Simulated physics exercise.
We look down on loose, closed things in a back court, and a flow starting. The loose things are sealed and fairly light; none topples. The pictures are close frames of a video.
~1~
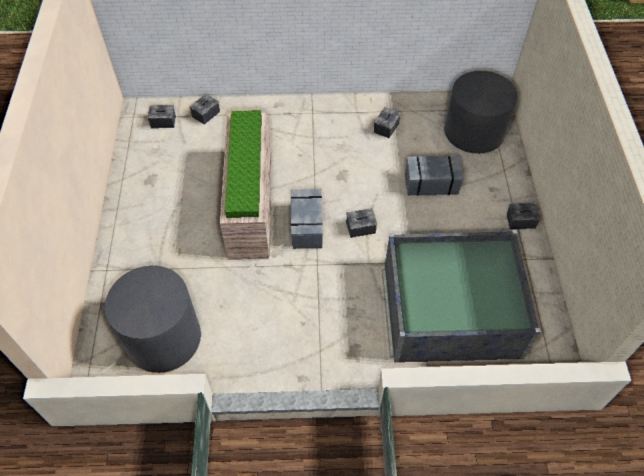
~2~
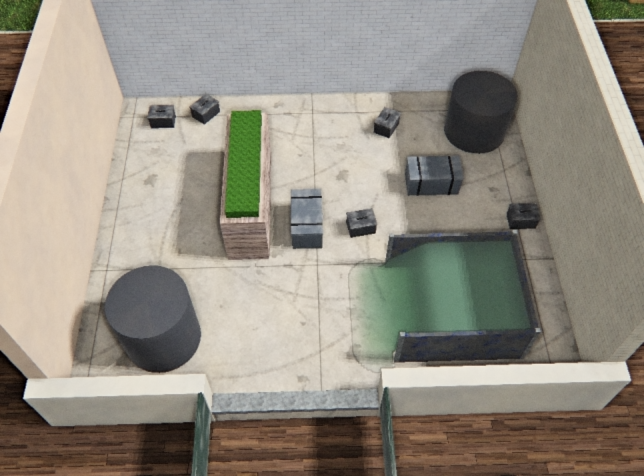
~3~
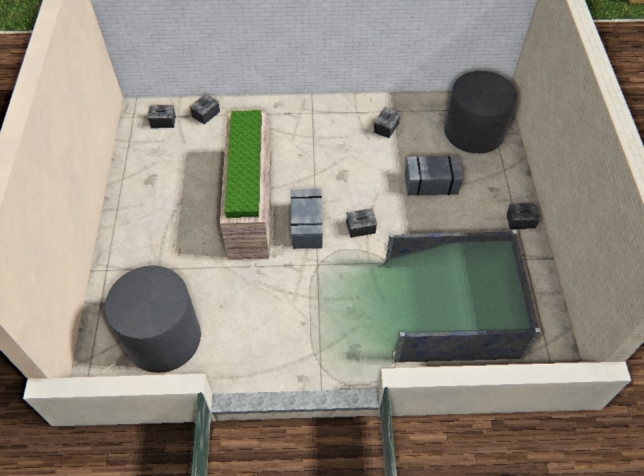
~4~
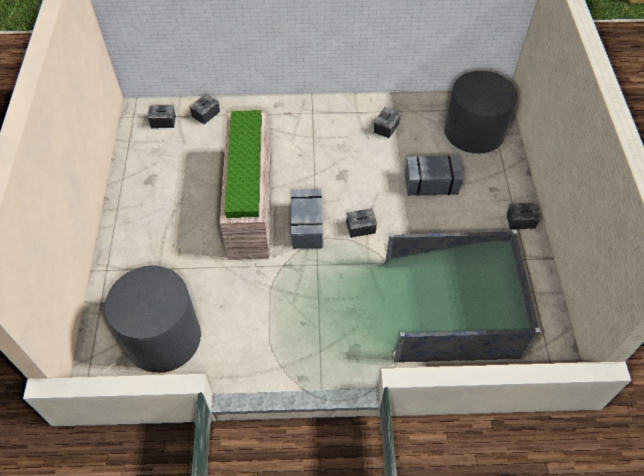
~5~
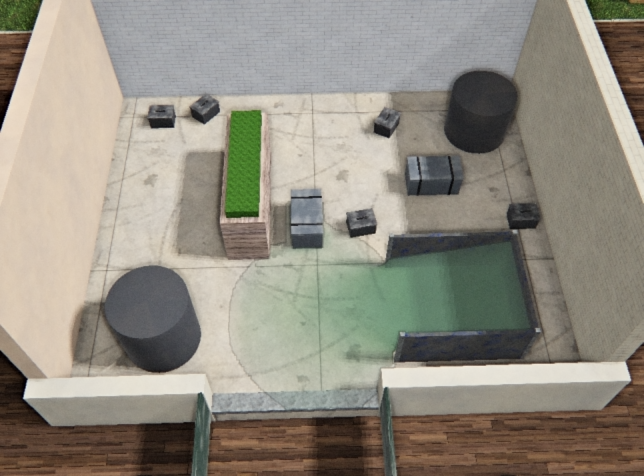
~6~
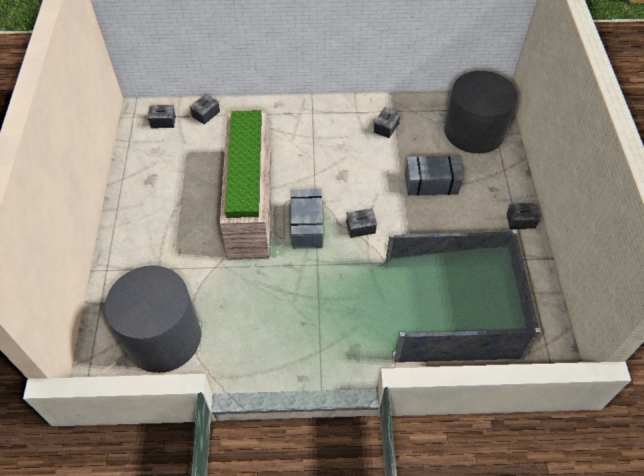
Translucent green liquid pours from the open left side of a dark-walled tank at the lower right of a walled court, seen from high above by a still camera. Around it on pale paving stand two dark grey cylinders, a brick planter topped with bright green, and several small dark boxes and blocks, all motionless. The liquid fans leftward in a thinning, rounded sheet, reaching the left cylinder and the planter's base.
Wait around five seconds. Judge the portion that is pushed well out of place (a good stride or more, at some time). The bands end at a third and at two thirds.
Share: One to two thirds.
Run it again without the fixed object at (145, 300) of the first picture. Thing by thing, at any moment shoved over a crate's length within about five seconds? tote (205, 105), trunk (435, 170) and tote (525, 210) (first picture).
One after the other: Yes, less than that, no.
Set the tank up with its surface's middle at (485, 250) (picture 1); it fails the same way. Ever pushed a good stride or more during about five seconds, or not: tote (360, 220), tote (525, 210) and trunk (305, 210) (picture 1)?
In that order: That far or more, no, pushed that far.
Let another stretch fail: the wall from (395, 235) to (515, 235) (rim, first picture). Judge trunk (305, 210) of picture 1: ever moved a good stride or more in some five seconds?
For that one: Not that far.
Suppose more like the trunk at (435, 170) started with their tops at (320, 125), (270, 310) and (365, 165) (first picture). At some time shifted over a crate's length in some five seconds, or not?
One after the other: No, pushed that far, less than that.
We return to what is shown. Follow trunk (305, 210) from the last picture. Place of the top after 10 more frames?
Near (298, 171).
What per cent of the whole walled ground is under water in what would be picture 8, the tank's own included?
Roughly 30 per cent.
A moment on, 0 of 7 are well off their spots; 0 afloat.
Next, 1 of 7 are well off their spots; 0 afloat.
Later, 2 of 7 are well off their spots; 1 afloat.
In the end, 3 of 7 are well off their spots, and 3 have been at some point; 2 afloat.
